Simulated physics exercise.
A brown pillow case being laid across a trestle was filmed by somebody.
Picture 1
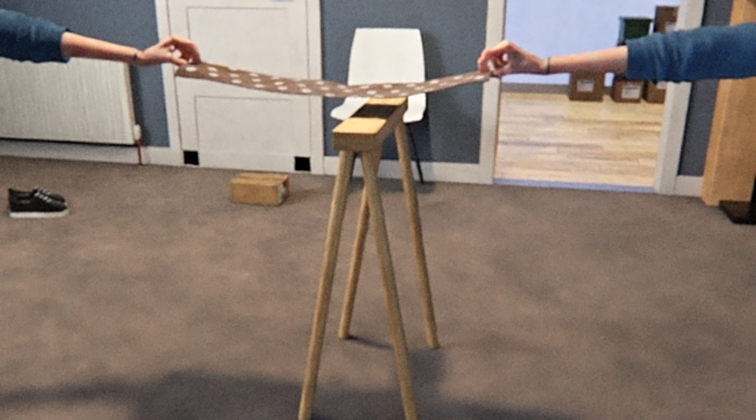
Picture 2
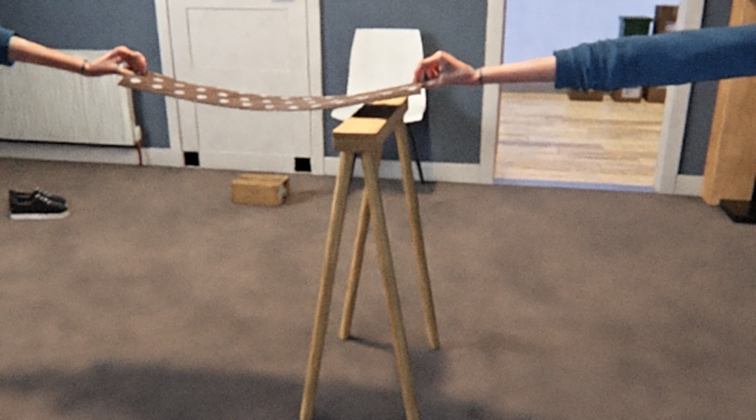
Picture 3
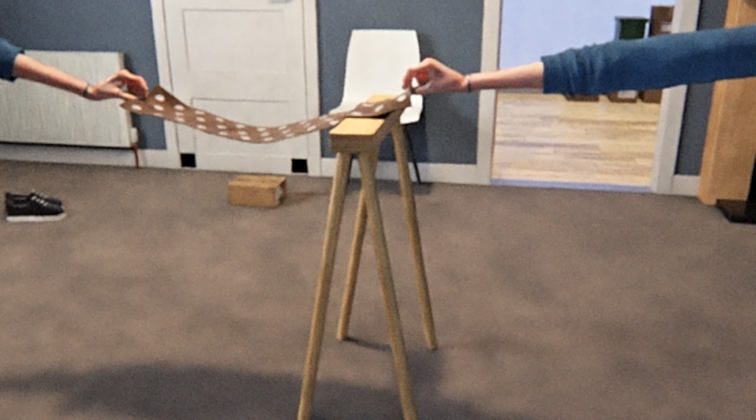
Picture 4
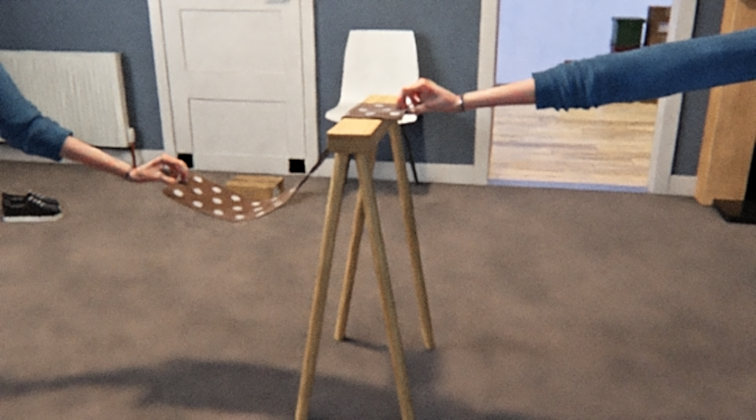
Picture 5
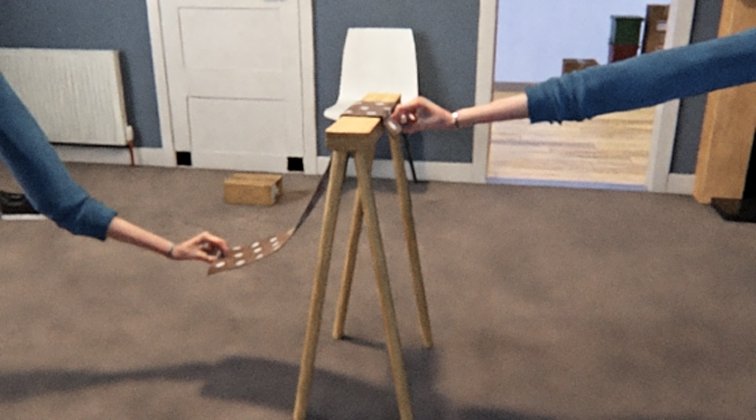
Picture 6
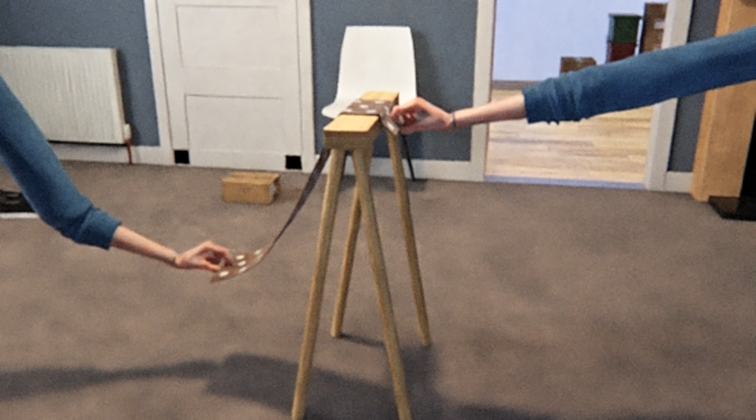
A brown cloth with white dots, stretched between two hands above a wooden trestle, shifts to the left. The right hand lowers its end onto the top of the trestle, while the left hand carries the other end downward and slightly inward, leaving most of the cloth on the left side.
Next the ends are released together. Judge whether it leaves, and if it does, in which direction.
Slides off leftward.
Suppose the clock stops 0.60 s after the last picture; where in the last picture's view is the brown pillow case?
You'd find it somewhere close to (310, 369).
Then, 0.36 s on from there, pillow case clear of the top and falling near (312, 277).
Then, 0.60 s on from there, pillow case in a heap on the floor near (310, 369).
In the end, pillow case in a heap on the floor near (308, 370). The brown pillow case slips off to the left.
